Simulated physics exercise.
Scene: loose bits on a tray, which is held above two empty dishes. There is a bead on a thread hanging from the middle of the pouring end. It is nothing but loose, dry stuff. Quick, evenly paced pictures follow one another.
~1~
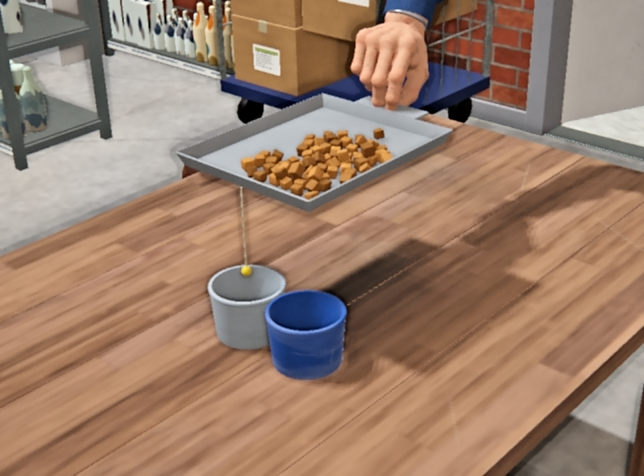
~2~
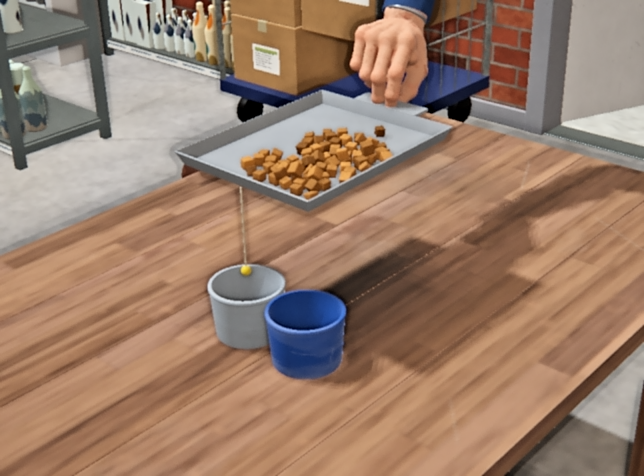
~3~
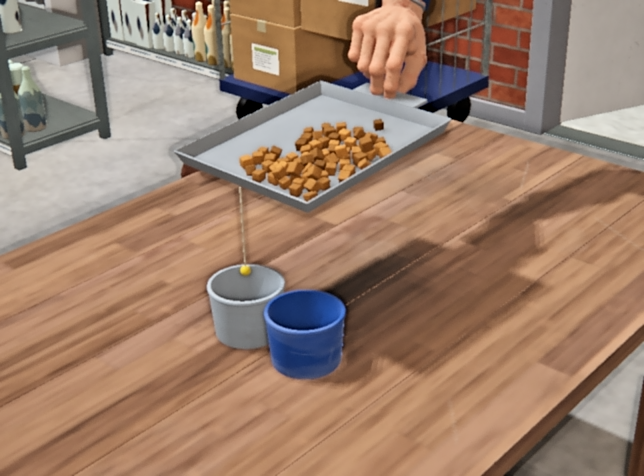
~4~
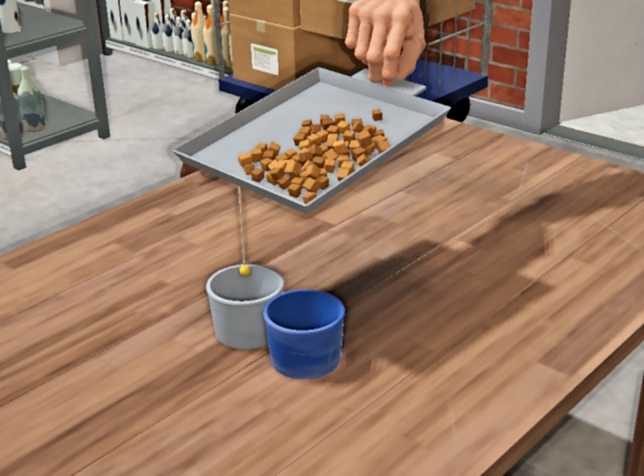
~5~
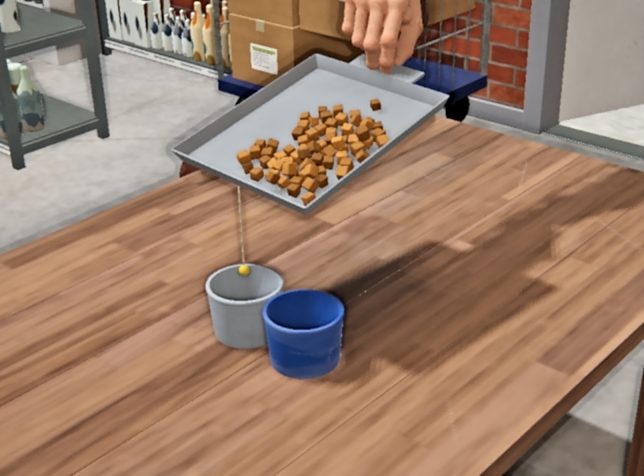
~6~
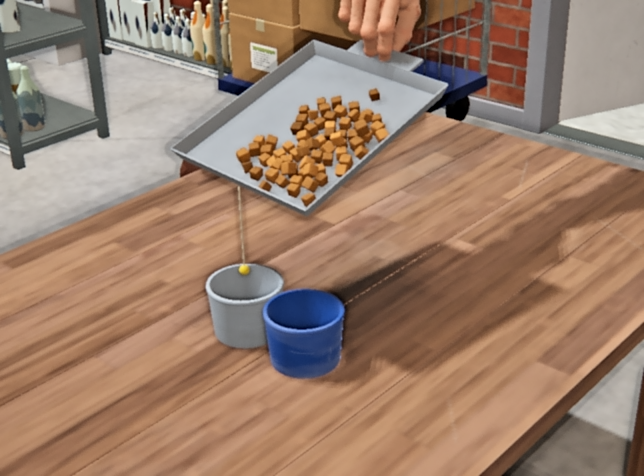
To begin with, a hand holds a gray tray of small brown cubes nearly level above a gray dish and a blue dish on a wooden table. The hand gradually tilts the tray, its near right corner dipping lowest, while the cubes stay bunched and the yellow bead hangs almost still.
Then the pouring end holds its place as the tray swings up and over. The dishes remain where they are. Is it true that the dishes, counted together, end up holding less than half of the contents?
Most likely the lost part will be the majority.
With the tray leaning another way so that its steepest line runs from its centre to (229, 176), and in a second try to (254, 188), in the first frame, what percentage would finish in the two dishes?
Lab note: Case 1 near 0 %, case 2 near 10 %.
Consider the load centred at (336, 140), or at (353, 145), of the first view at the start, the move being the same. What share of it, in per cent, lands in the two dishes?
It comes to about 30 per cent the first time and about 30 per cent the second.
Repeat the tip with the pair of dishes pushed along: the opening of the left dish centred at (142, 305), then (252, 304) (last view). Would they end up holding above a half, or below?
A minority, then a majority.
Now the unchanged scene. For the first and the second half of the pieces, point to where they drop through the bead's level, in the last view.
Around (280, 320) and then (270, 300).
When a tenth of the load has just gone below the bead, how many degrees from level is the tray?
It has tipped about 85 degrees.
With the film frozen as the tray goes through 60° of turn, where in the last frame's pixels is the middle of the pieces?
In the last view the centre sits at roughly (292, 155).
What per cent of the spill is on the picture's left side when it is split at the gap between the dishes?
Roughly 80 %.
Soon, tray tipped steeply; nearly all on the tray; a stray few outside both.
A while on, tray tipped right over; a small part on the tray; a small part in the right dish; about half outside both; about a quarter in the air.
Towards the end, tray tipped past a quarter turn; about a quarter in the right dish; most outside both.
Finally, tray tipped past a quarter turn; about a quarter in the right dish; none in the left dish; most outside both.
